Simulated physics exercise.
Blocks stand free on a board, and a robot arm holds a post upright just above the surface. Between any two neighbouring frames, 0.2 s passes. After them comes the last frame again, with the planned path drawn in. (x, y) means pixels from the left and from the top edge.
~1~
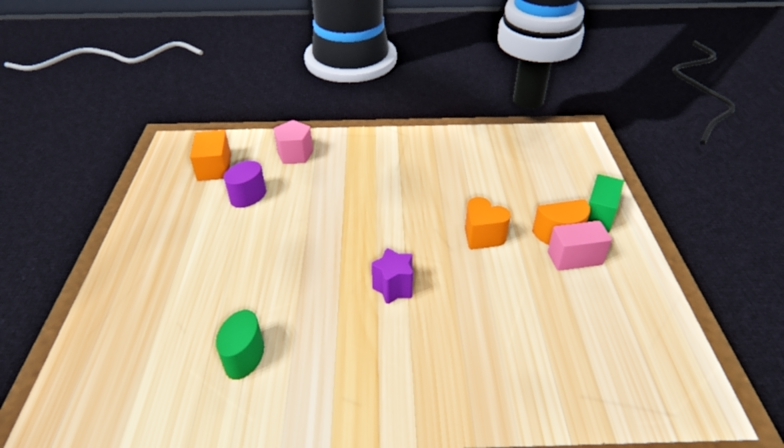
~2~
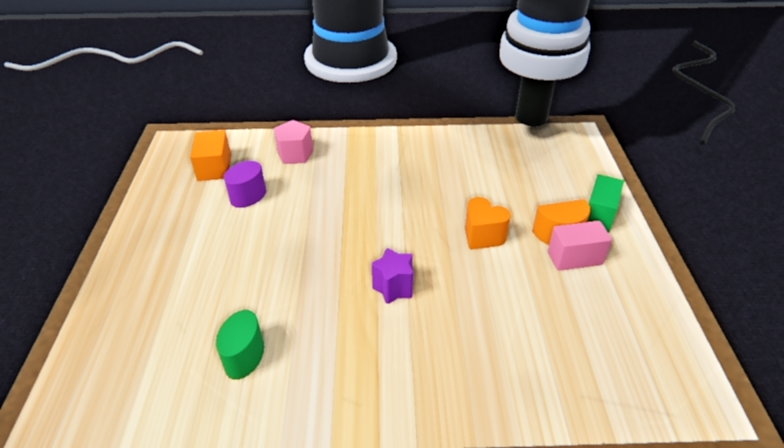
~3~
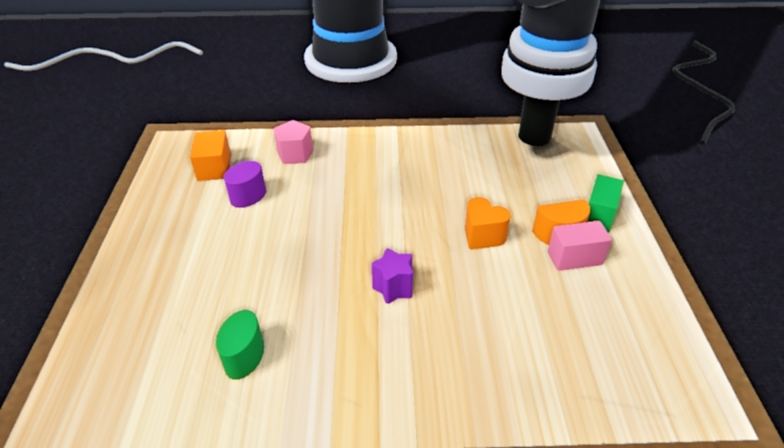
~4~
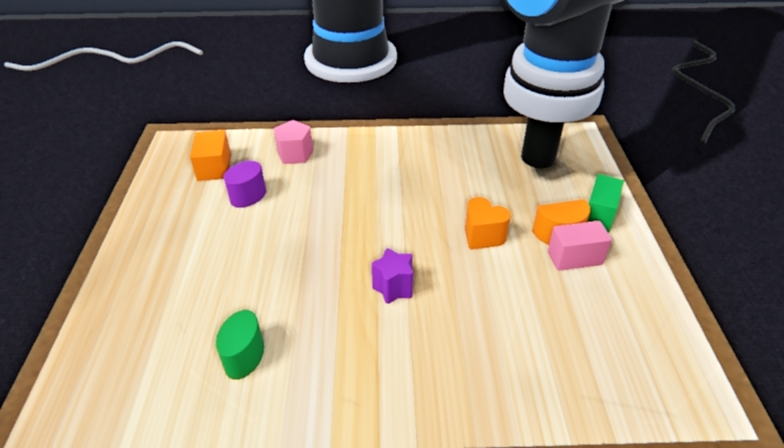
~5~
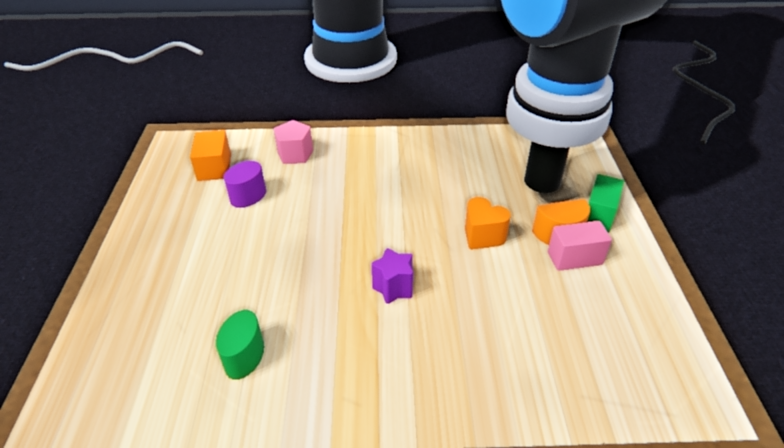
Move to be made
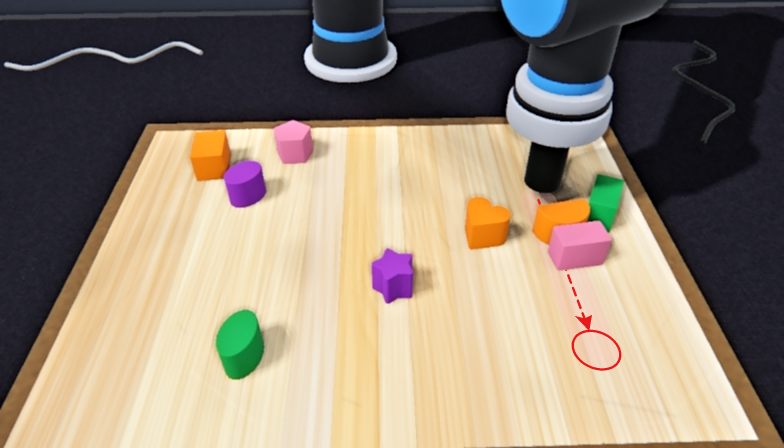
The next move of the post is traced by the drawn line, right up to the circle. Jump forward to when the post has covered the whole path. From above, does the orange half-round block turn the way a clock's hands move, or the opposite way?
From the top, the block rotates counterclockwise.
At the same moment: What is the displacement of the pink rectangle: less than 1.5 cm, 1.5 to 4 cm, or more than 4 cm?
The pink rectangle moves over 4 cm.
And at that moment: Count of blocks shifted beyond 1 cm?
Here I'd predict two blocks moving more than 1 cm.
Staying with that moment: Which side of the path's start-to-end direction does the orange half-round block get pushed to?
Well, taking the path from its start to its end as straight ahead, the orange half-round block moves to the left.
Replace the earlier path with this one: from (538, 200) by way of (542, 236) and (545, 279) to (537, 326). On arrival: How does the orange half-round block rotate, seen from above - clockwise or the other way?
Watching from overhead, you'd notice the orange half-round block rotating counter-clockwise.
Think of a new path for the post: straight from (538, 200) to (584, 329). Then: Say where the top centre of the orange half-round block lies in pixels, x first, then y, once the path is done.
The centre of its top face lies at (636, 316).
The line goes in a line from (538, 200) to (596, 350).
What follows on the original path. One third of the way, post (560, 224); orange half-round block (582, 239); pink rectangle (606, 261), turned 20° anticlockwise.
Two thirds of the way, post (580, 273); orange half-round block (614, 290), turned 45° anticlockwise; pink rectangle (653, 304), turned 60° anticlockwise.
At the end, post (603, 332); orange half-round block (650, 332), turned 80° anticlockwise; pink rectangle (687, 325), turned 95° anticlockwise; green rectangle unmoved.
